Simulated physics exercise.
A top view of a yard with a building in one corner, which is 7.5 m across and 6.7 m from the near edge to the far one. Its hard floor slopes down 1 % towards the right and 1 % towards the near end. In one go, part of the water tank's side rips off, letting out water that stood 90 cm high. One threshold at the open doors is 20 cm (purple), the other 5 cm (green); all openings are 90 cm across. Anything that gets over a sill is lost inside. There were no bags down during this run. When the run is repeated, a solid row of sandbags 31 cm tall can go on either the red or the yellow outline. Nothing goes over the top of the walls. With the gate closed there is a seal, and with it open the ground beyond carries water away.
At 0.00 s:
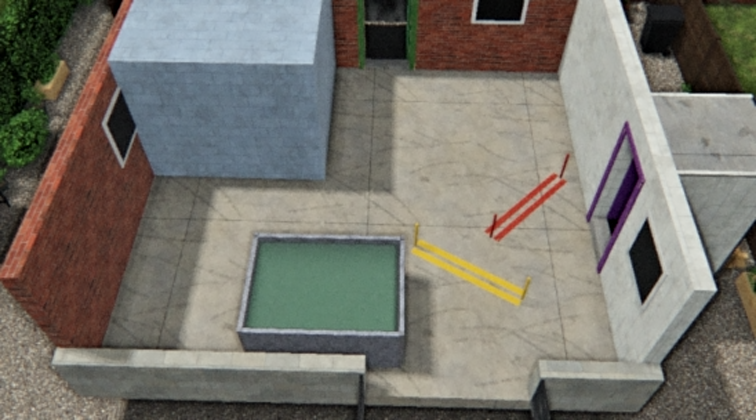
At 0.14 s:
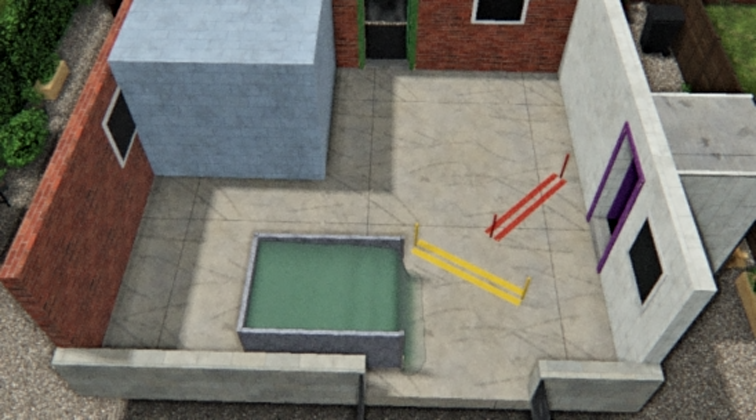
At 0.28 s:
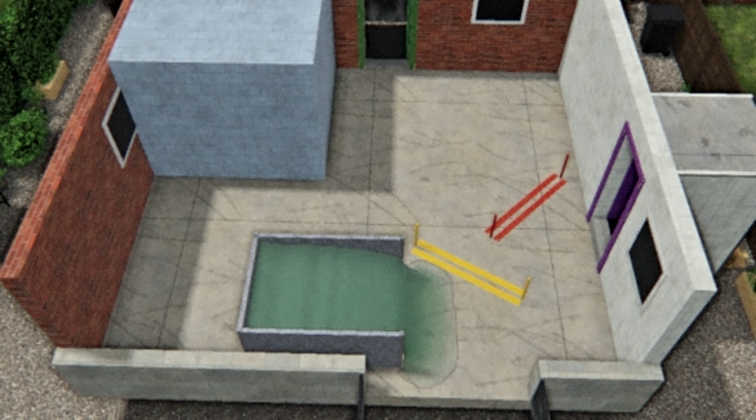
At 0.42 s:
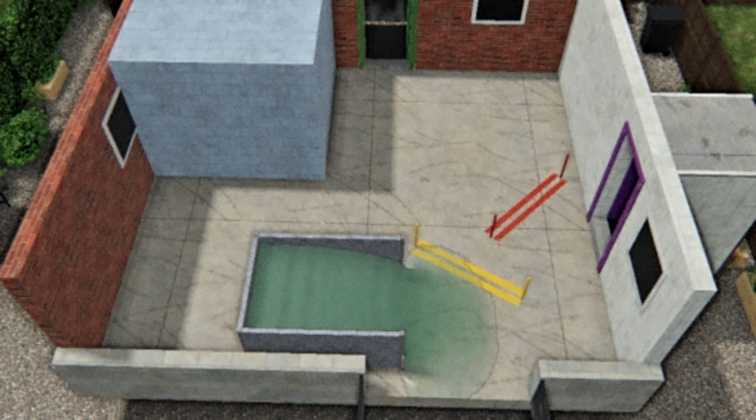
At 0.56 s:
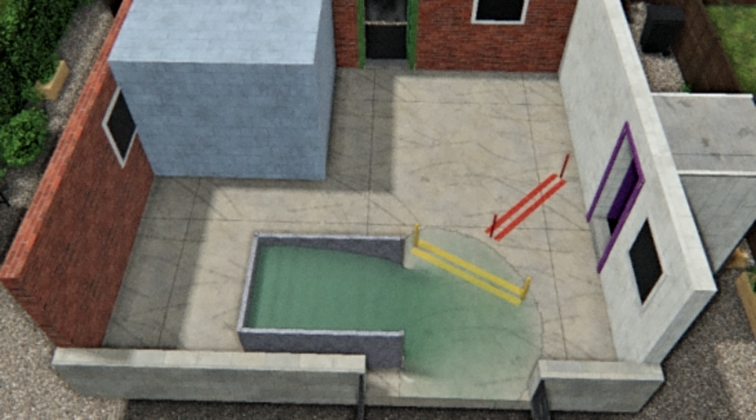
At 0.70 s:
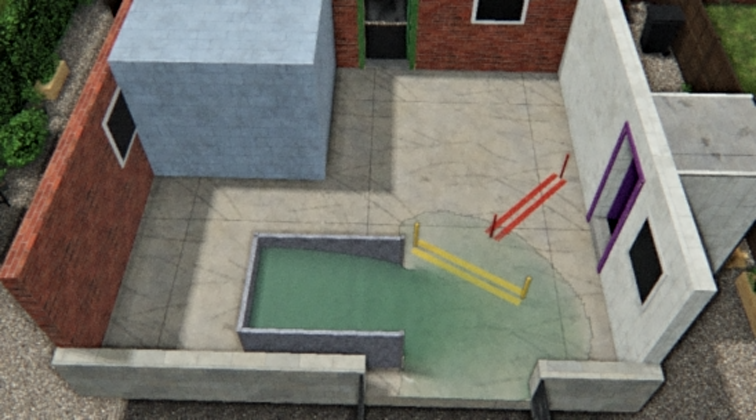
Green water sits still in a grey-walled tank near the front of a paved, walled yard, seen from high above by a camera that stays fixed. A pale blue block fills the back left corner, with yellow and red outlines right of the tank and a purple-framed doorway in the right wall. The tank's right side opens, and water spreads rightward in a widening, rounded sheet, passing across the yellow outline.
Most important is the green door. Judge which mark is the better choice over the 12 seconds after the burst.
The better choice is red.
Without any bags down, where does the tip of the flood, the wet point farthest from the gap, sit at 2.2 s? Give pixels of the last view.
Look near (559, 117) in the last picture.
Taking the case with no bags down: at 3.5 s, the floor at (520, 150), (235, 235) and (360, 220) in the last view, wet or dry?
First waterlogged, next untouched, last untouched.
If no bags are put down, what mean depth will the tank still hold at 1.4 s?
Mean depth roughly 41 cm.
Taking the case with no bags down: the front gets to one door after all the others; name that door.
Green.
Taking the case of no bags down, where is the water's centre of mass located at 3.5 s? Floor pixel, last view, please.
Near (497, 246) in the last picture.
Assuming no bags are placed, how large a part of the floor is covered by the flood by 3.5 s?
Roughly 40 per cent.
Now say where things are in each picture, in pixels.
In the first picture, the water tank at (325, 285) is whole and still, 90 cm deep.
In the second picture, water pours out at (399, 305) and has run 0.9 m, to a hidden place; typically 7 cm deep outside, 90 cm at the water tank's back.
In the third picture, water pours out at (399, 308) and has run 1.1 m, to a hidden place; typically 14 cm deep outside, 90 cm at the water tank's back.
In the fourth picture, the front is at a hidden place, 1.5 m from the gap at (399, 309); 2.9 m2 of floor is under water; 83 cm left at the back of the water tank.
In the fifth picture, the front is at (536, 349), 2.1 m from the gap at (399, 310); 4.9 m2 of floor is under water; 76 cm left at the back of the water tank.
In the sixth picture, water pours out at (399, 310) and has run 2.8 m, to (585, 350); typically 8 cm deep outside, 76 cm at the water tank's back.
After 1.4 s water covers 30 % of the floor and is deepest (57 cm) near (612, 386) in the run without bags; in at the green door, 0 L with no bags, 0 L with the row on red, 0 L on yellow.
After 2.2 s water covers 30 % of the floor and is deepest (46 cm) near (612, 386) in the run without bags; in at the green door, 0 L with no bags, 0 L with the row on red, 0 L on yellow.
After 3.5 s water covers 40 % of the floor and is deepest (29 cm) near (552, 79) in the run without bags; in at the green door, 0 L with no bags, 0 L with the row on red, 0 L on yellow.
After 7.0 s water covers 70 % of the floor and is deepest (15 cm) near (373, 87) in the run without bags; in at the green door, 16 L with no bags, 0 L with the row on red, 30 L on yellow.
After 12.0 s water covers 85 % of the floor and is deepest (16 cm) near (610, 374) in the run without bags; in at the green door, 55 L with no bags, 1 L with the row on red, 52 L on yellow.
